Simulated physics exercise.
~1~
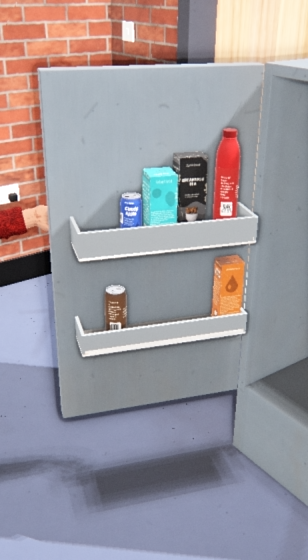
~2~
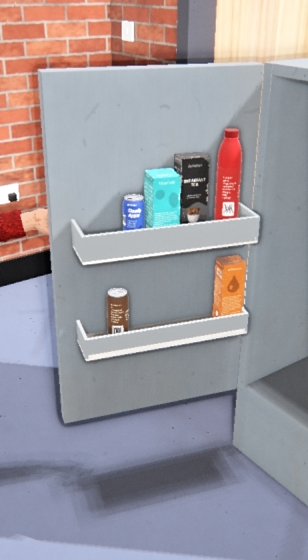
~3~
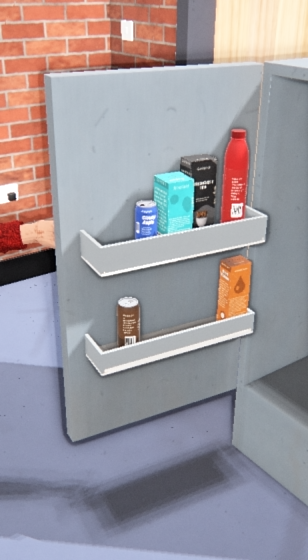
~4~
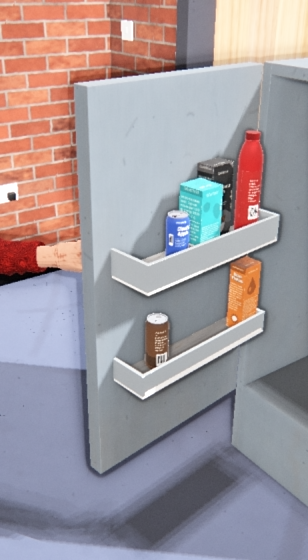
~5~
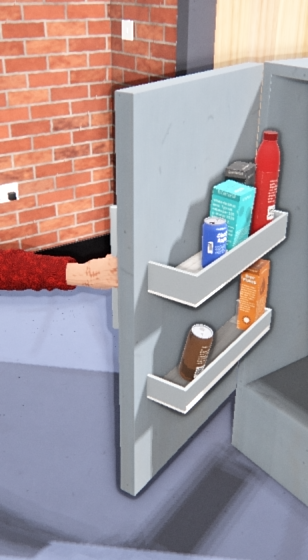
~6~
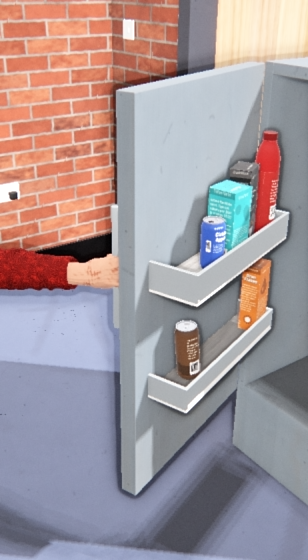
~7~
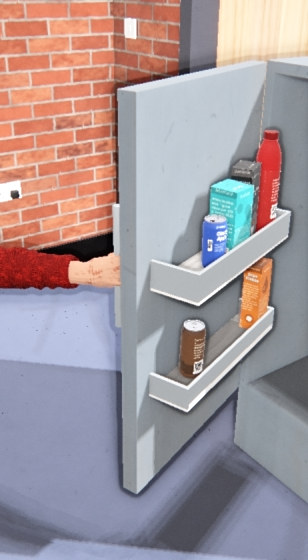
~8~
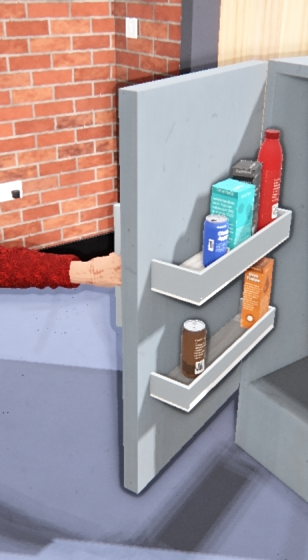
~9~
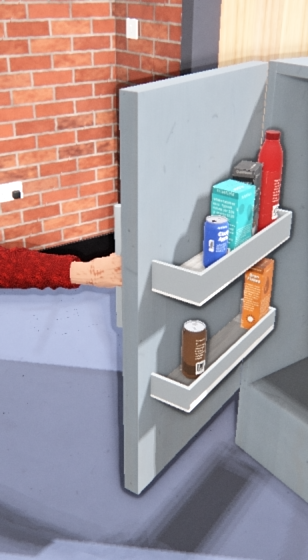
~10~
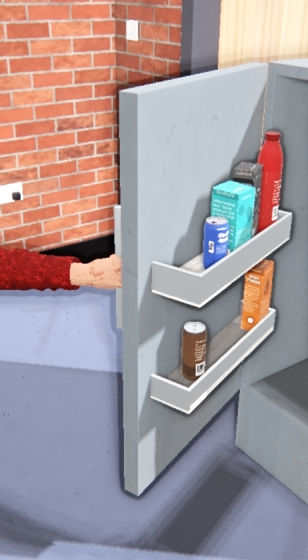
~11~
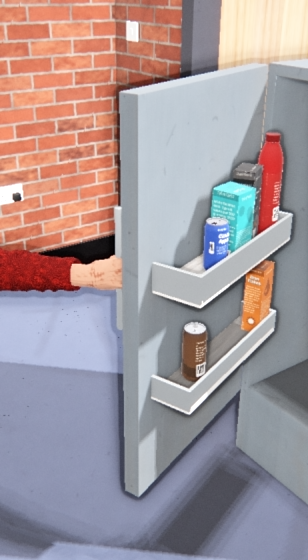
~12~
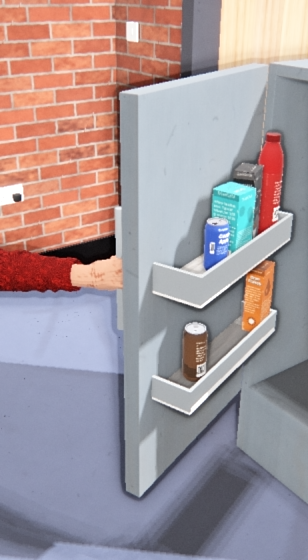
At the start, a grey door stands wide open before a brick wall, with two racks on its inner side. The upper rack holds a blue can, a turquoise carton, a black carton and a red bottle, while the lower one holds a brown can and an orange carton. The door swings to the right, picking up speed, until a hand in a red sleeve on the left stops it abruptly. The brown can leans at the stop, then rocks back upright. At the end, the hand stays at the door's edge and everything stands still behind the rails.
